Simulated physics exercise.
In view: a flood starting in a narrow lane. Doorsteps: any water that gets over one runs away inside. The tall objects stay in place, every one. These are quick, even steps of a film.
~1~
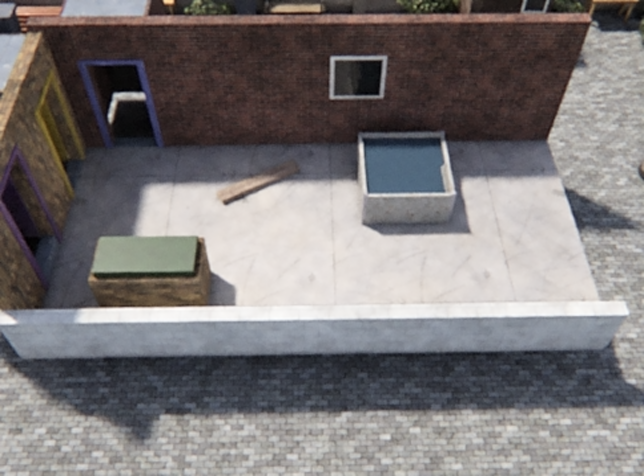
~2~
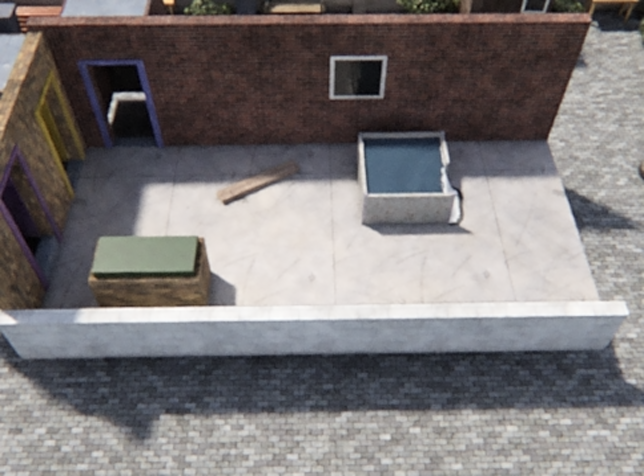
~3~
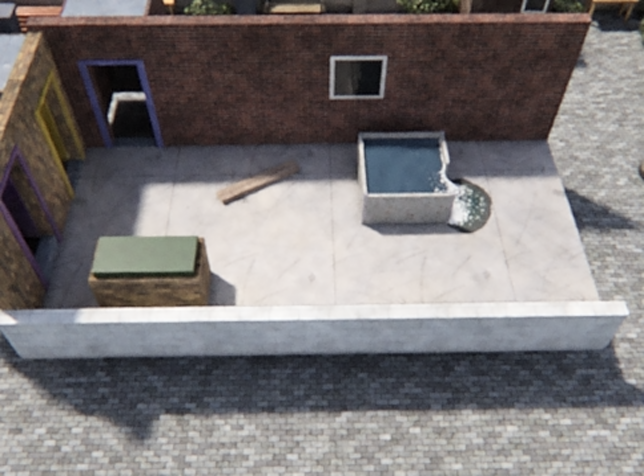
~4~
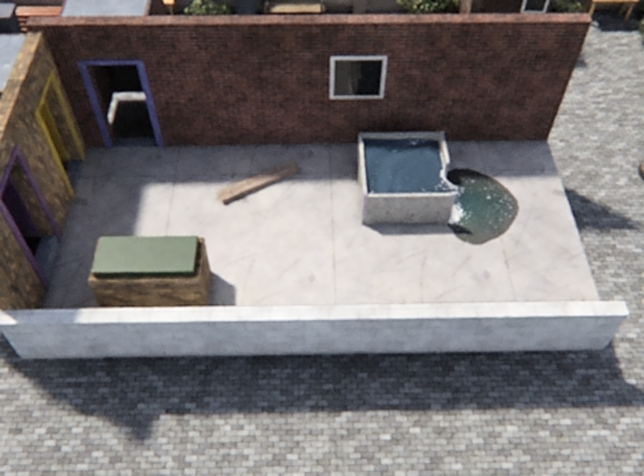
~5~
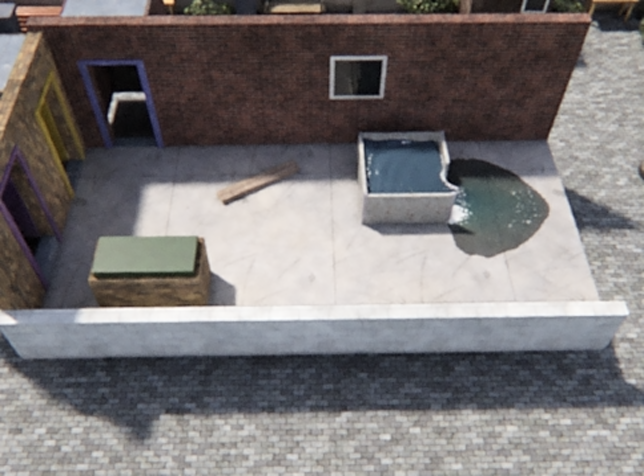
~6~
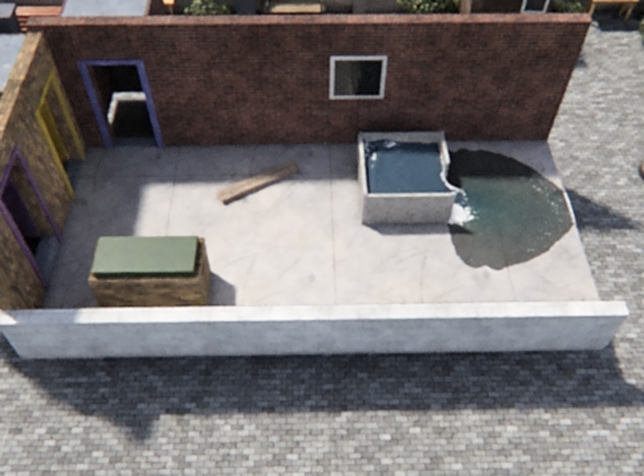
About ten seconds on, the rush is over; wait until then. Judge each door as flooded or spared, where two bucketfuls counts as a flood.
The yellow door is spared, the purple door is spared, the blue door is spared.
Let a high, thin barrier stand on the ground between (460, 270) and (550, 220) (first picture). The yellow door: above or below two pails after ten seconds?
Result - the yellow one remains within bounds.
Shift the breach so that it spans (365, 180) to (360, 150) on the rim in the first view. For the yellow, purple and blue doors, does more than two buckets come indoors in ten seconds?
Yellow: Beyond the mark; purple: Short of the mark; blue: Beyond the mark.
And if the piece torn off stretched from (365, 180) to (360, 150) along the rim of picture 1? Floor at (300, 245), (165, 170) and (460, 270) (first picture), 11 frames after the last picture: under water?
In turn: Wet, covered, no water.
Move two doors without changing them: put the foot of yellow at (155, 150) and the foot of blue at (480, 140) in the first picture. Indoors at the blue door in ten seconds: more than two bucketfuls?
Result: Blue one remains below.
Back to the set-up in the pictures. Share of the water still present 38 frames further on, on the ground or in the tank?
I reckon around 38 in a hundred.
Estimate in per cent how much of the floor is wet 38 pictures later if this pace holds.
Roughly 20 per cent.
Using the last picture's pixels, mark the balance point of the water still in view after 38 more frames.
Around pixel (440, 207).
A moment on, water covers 20 % of the floor; the yellow door not reached, the purple door not reached, the blue door not reached.
Next, water covers 20 % of the floor; the yellow door not reached, the purple door not reached, the blue door not reached.
Then, water covers 20 % of the floor; the yellow door not reached, the purple door not reached, the blue door not reached.
Later, water covers 20 % of the floor; the yellow door not reached, the purple door not reached, the blue door not reached.
In the end, water covers 15 % of the floor; the yellow door not reached, the purple door not reached, the blue door not reached.
